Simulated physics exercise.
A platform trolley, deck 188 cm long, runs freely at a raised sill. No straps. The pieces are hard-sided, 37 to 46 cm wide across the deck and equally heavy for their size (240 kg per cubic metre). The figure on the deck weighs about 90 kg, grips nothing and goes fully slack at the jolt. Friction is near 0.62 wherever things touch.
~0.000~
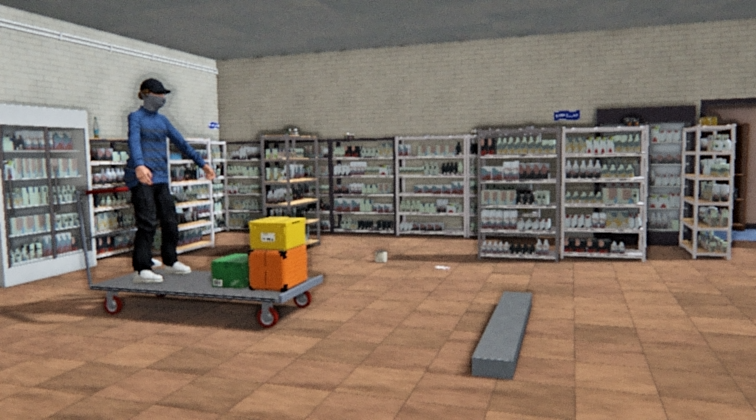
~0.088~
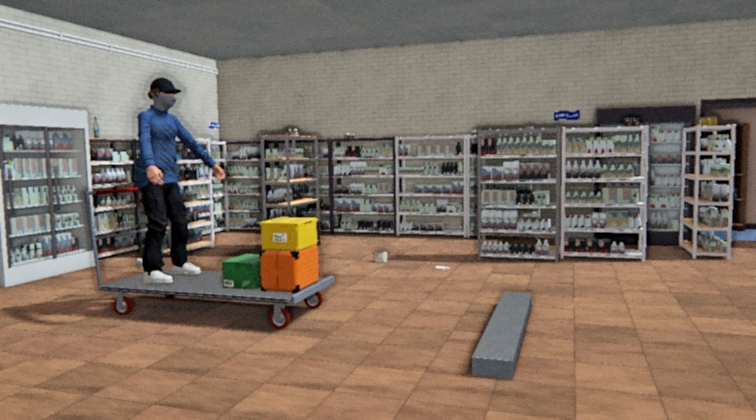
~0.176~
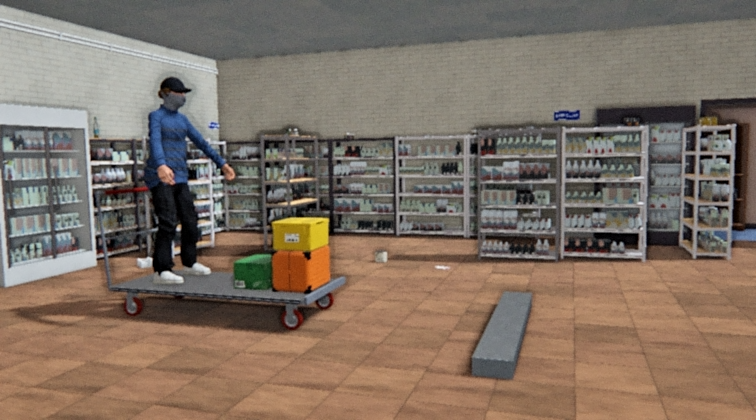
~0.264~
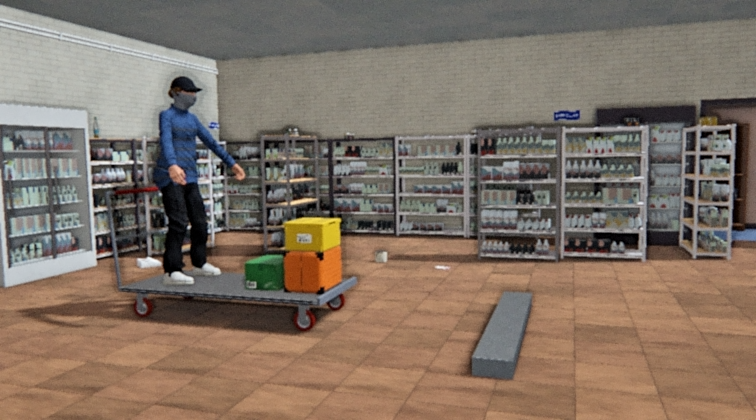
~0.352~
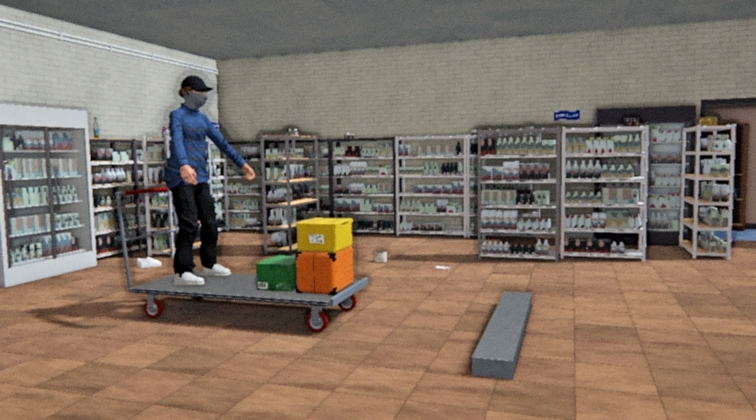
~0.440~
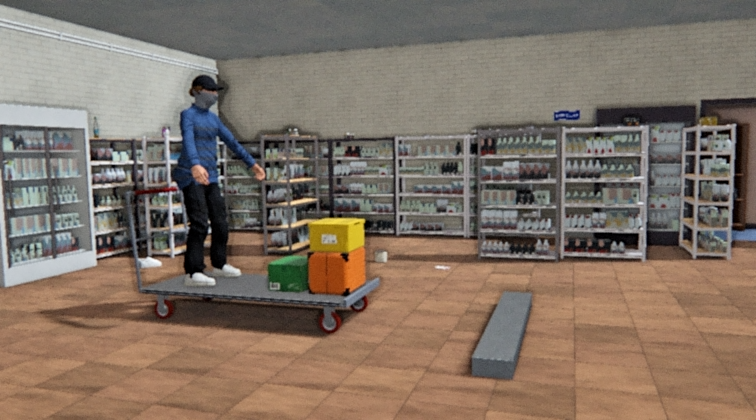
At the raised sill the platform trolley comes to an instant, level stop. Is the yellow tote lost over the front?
In the end the yellow tote remains on the deck.
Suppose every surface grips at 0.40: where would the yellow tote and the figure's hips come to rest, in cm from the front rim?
In that case yellow 50 past, hips 110 behind.
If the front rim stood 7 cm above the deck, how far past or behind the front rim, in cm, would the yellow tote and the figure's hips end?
Then yellow 10 behind, hips 120 behind.
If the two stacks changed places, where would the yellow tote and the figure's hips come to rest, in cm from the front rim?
Then yellow 40 behind, hips 120 behind.
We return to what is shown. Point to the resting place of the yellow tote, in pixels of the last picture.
Around (491, 240).
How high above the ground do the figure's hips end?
Some 65 cm up.
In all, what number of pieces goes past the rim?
The count is 0.
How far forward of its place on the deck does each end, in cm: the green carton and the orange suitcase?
Green 10, orange 5.
Impact comes at 1.34 s.
After 1.89 s the yellow tote is 9 cm behind the rim, tilted 0°, near (491, 240) in the last picture's view.
After 2.34 s the yellow tote is 9 cm behind the rim, tilted 0°, near (491, 240) in the last picture's view.
At rest, 2.5 s, nothing is past the rim; behind it, green carton, yellow tote, orange suitcase and the figure's hips.
